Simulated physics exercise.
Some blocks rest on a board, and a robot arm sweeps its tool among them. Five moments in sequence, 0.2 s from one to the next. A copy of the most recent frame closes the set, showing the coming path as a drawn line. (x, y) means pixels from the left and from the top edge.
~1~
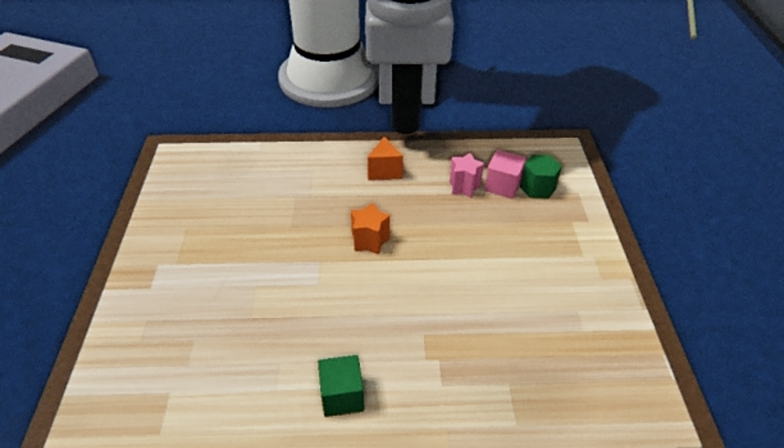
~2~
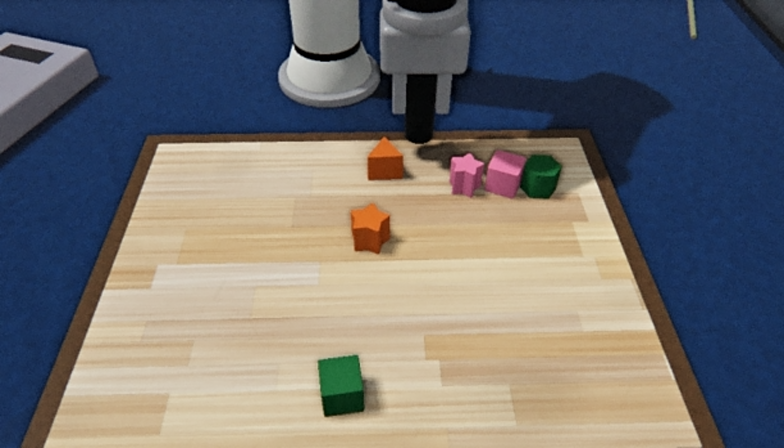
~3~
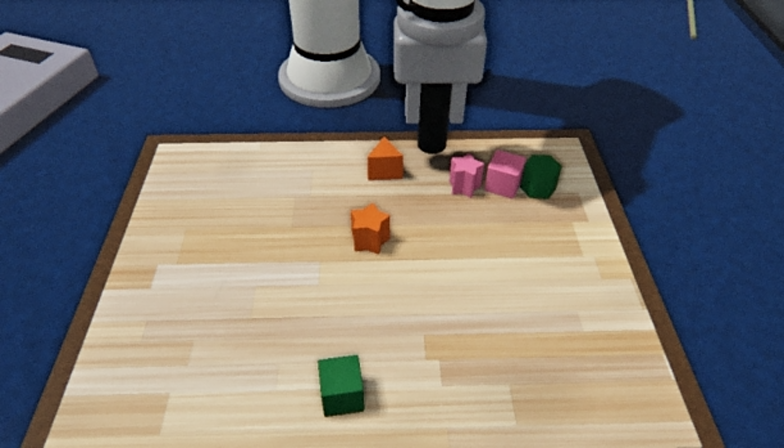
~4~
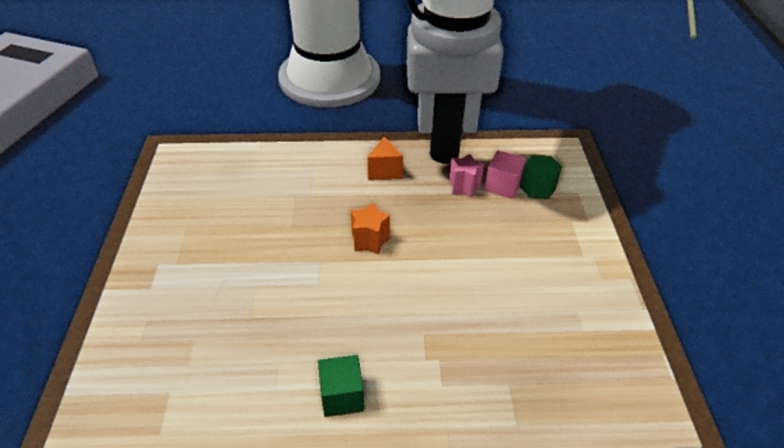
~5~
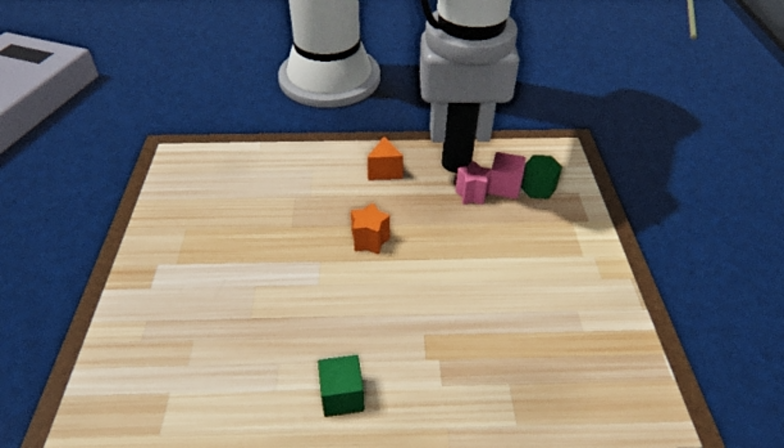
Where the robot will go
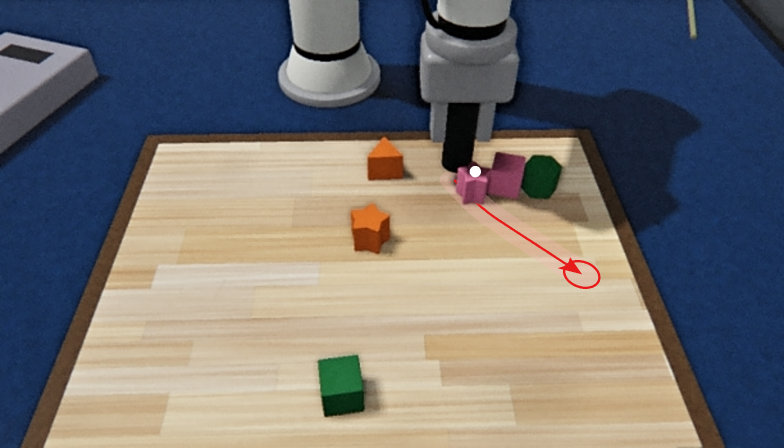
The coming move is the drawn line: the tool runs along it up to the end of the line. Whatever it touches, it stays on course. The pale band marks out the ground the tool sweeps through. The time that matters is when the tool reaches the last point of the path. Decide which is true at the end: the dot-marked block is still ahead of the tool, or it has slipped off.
Still leading.
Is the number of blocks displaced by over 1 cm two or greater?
Final answer: No.
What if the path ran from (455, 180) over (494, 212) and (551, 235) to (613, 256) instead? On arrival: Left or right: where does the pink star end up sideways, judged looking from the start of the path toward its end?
Pushed right.
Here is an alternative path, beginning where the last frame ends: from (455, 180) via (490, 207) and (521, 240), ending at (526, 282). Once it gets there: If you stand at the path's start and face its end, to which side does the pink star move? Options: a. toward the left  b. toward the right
a - toward the left.
The drawn path runs from (455, 180) via (509, 227), ending at (582, 274); the dot is on the pink star.
The first path, step by step. One third of the way, tool at (491, 196); pink star at (512, 206).
Two thirds of the way, tool at (537, 226); pink star at (558, 238).
At the end, tool at (588, 258); pink star at (610, 274), turned 15° clockwise; pink square not moved.
